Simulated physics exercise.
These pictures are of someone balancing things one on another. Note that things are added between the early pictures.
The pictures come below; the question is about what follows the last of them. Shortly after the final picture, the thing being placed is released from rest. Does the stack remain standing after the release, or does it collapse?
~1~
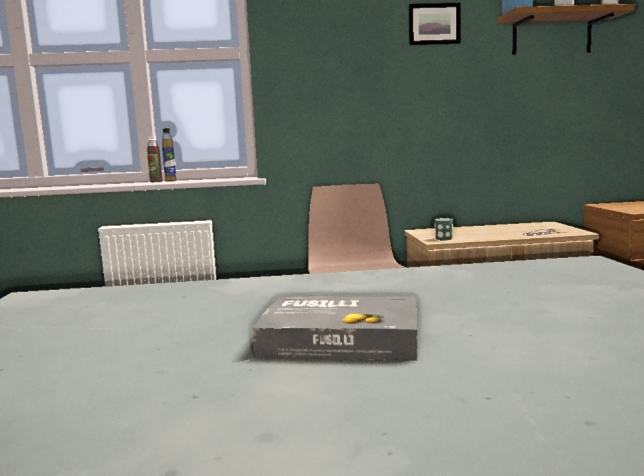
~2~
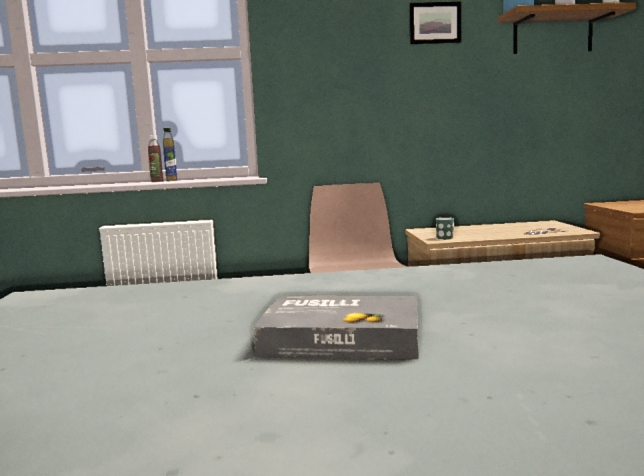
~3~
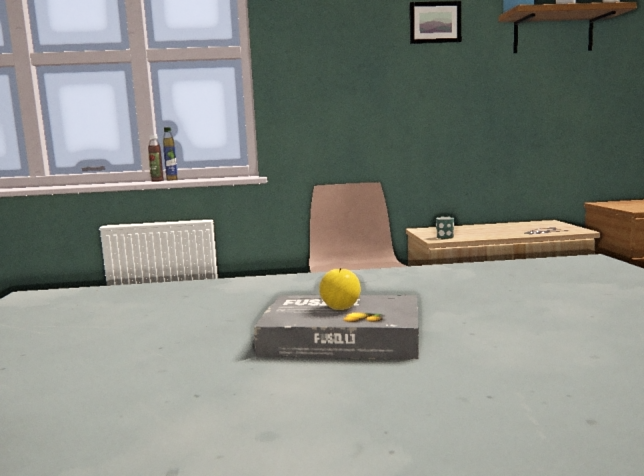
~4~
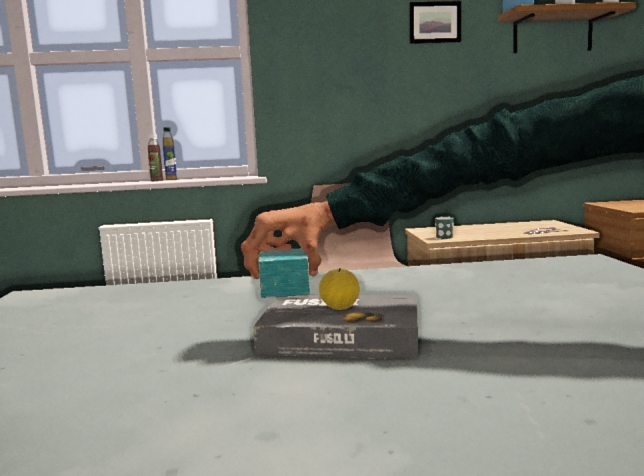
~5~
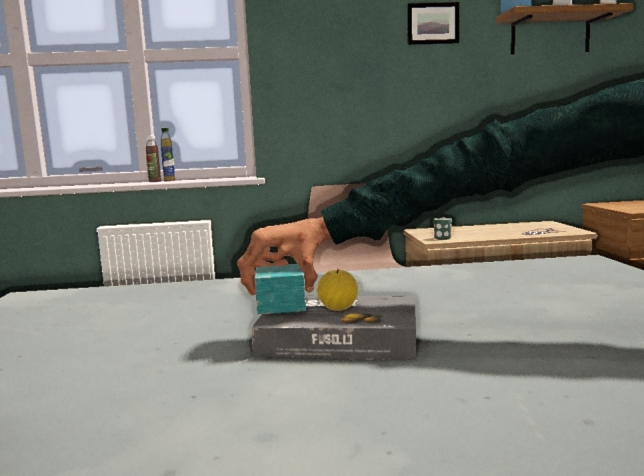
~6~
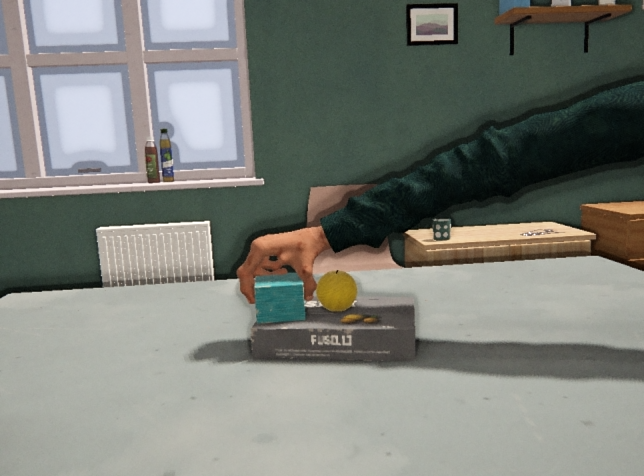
Secure.
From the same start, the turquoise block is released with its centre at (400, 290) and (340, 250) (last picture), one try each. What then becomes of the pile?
First, it holds; second, it comes apart.
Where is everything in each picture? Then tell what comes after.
In the first picture, the last thing is not in view yet; grey packet (340, 325).
In the second picture, the last thing is not in view yet; grey packet (341, 325).
In the third picture, the last thing is not in view yet; grey packet (342, 324).
In the fourth picture, still above its spot; turquoise block (284, 272); grey packet (341, 324).
In the fifth picture, still above its spot; turquoise block (280, 288); grey packet (339, 325).
In the sixth picture, set down, still held; turquoise block (280, 297); grey packet (338, 326).
Then, 0.40 s after the last picture, nothing has stirred.
Then, 0.90 s after the last picture, turquoise block resting near (280, 297).
At rest, all 3 in place. Seen from the same camera at the end, turquoise block near (280, 297). The pile stays up.
